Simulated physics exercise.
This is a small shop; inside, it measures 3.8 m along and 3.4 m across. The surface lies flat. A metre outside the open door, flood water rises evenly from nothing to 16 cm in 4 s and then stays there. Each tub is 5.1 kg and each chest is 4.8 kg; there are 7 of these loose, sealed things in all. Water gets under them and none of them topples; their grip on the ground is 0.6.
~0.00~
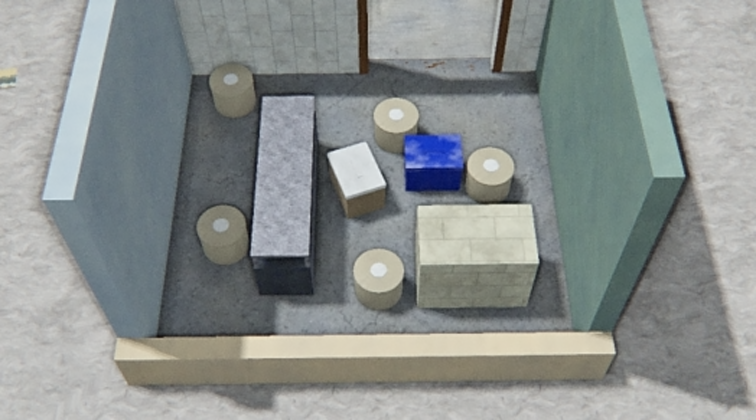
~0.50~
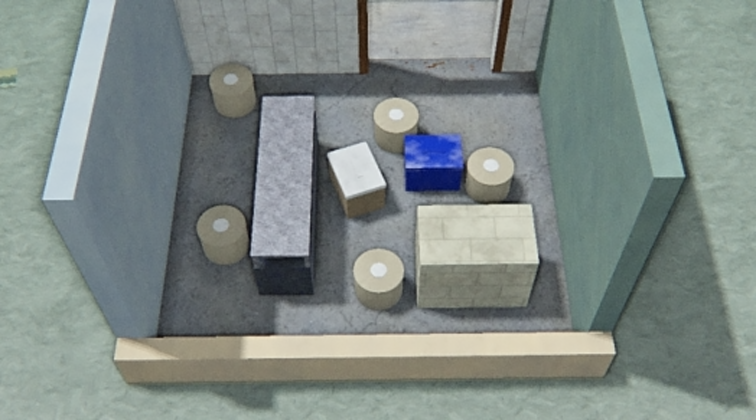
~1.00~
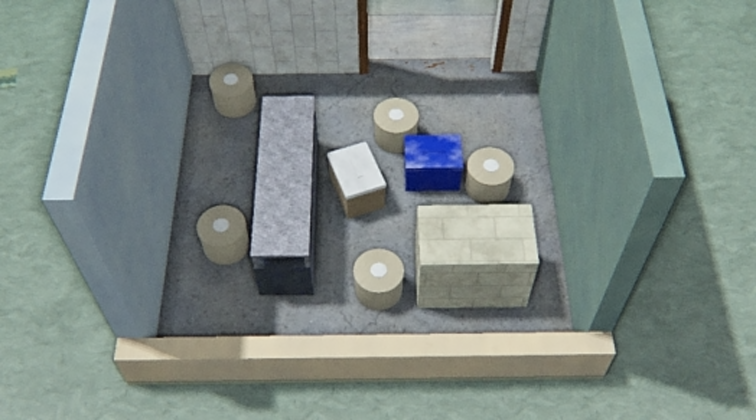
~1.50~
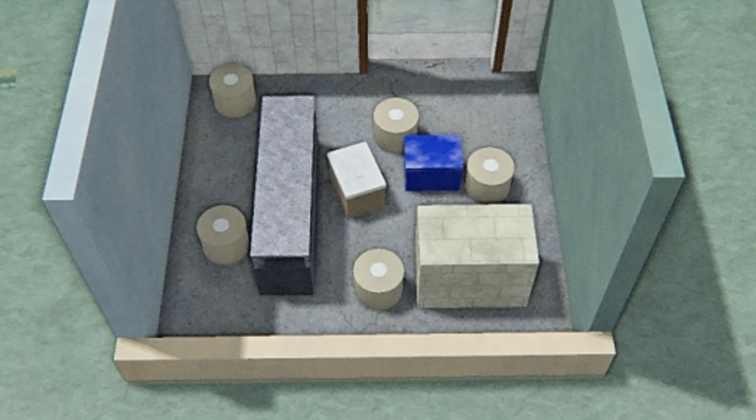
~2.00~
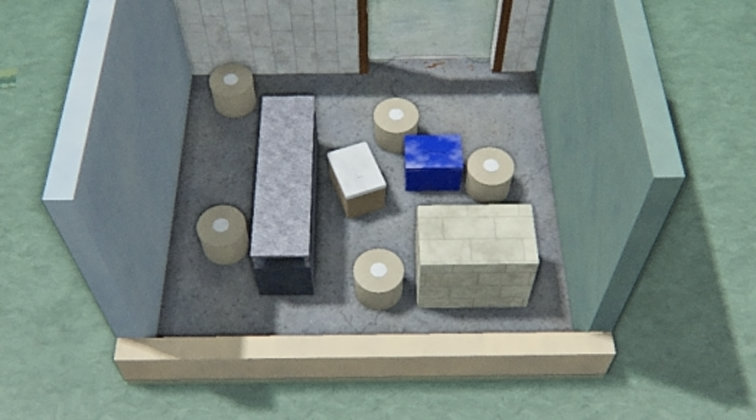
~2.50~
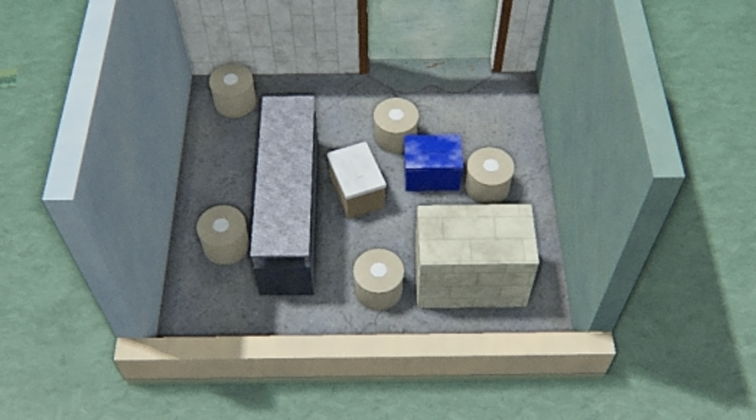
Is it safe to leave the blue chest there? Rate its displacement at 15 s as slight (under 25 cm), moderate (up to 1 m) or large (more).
Large.
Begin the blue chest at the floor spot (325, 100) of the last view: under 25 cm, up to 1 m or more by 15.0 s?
Looks like it is pushed slightly.
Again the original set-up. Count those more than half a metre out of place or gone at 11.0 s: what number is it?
5 in all.
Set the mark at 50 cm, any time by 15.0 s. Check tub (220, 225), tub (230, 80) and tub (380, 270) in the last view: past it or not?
Above, below, above.
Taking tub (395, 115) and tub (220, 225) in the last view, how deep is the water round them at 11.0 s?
First about 12 cm, second about 4 cm.
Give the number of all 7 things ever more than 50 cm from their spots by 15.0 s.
Answer: 6.
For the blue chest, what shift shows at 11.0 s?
Roughly 140 cm.
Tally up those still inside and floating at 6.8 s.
That would be 5 of them.
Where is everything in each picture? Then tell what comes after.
The blue chest at (434, 151) rests on the ground; 0.0 m2 under water; 0 of 7 have shifted, in the first frame.
The blue chest at (434, 151), on the bottom; 0.0 m2 under water; 0 of 7 have shifted, in the second frame.
The blue chest at (434, 151), on the bottom; 0.0 m2 under water; 0 of 7 have shifted, in the third frame.
The blue chest at (434, 151) rests on the ground; water covers 0.0 m2; 0 of 7 have shifted, in the fourth frame.
The blue chest at (434, 151), on the bottom; 0.0 m2 under water; 0 of 7 have shifted, in the fifth frame.
The blue chest at (434, 151), on the bottom; water covers 0.3 m2; 0 of 7 have shifted, in the sixth frame.
After 3.5 s the blue chest is near (434, 151), 0.0 m from its start, aground; 0 afloat.
After 6.8 s the blue chest is near (392, 218), 0.9 m from its start, afloat; 5 afloat.
After 11.0 s the blue chest is near (378, 269), 1.5 m from its start, afloat; 7 afloat.
After 15.0 s the blue chest is near (373, 296), 1.8 m from its start, afloat; 7 afloat.
